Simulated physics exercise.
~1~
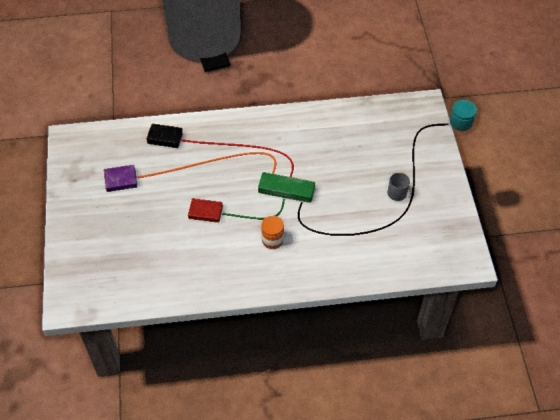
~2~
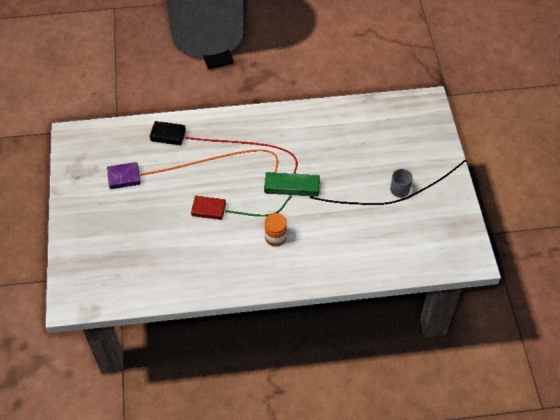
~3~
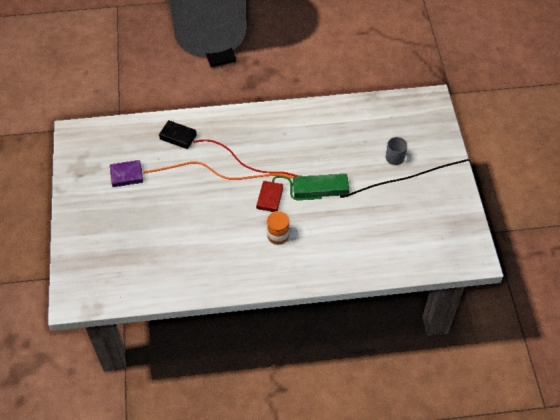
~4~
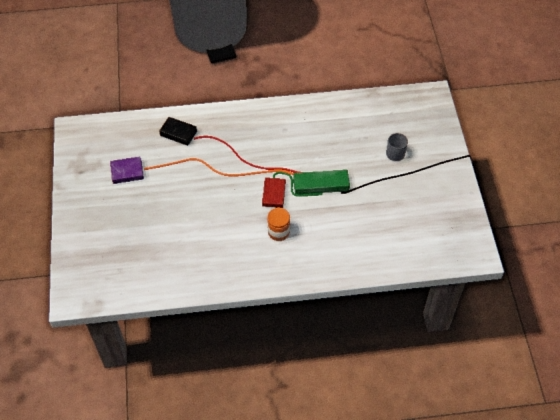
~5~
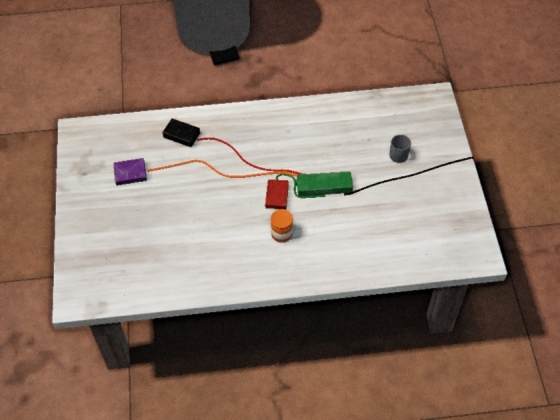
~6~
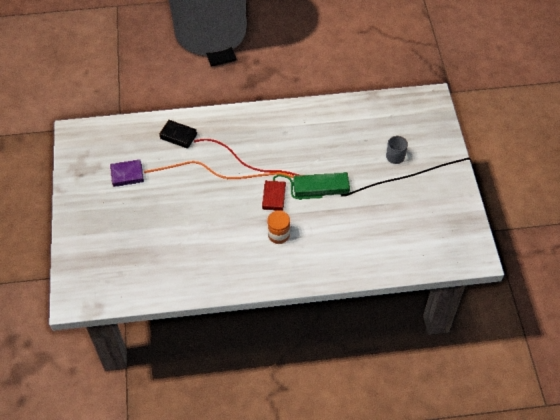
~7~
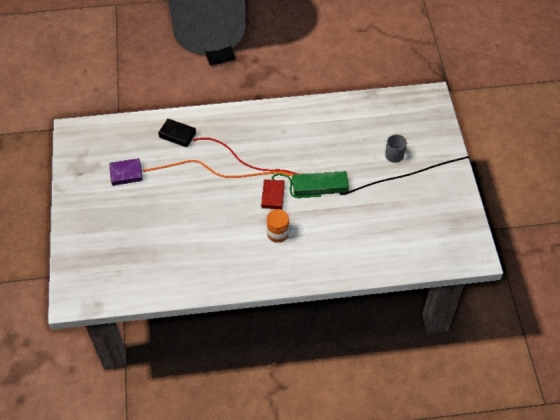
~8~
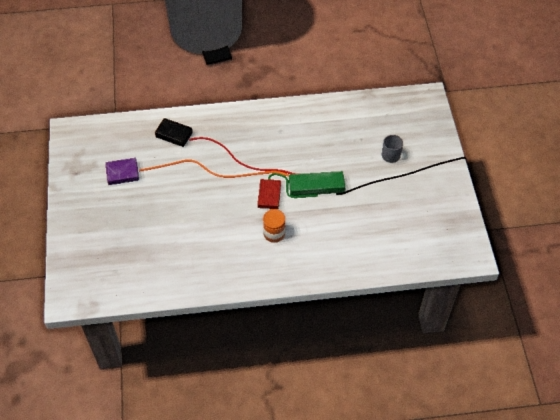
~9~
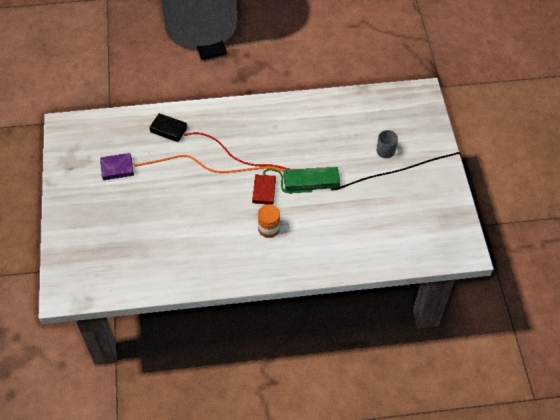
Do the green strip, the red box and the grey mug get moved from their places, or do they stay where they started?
All three get moved. The green strip and the red box slide to the right, and the grey mug shifts toward the back of the table.
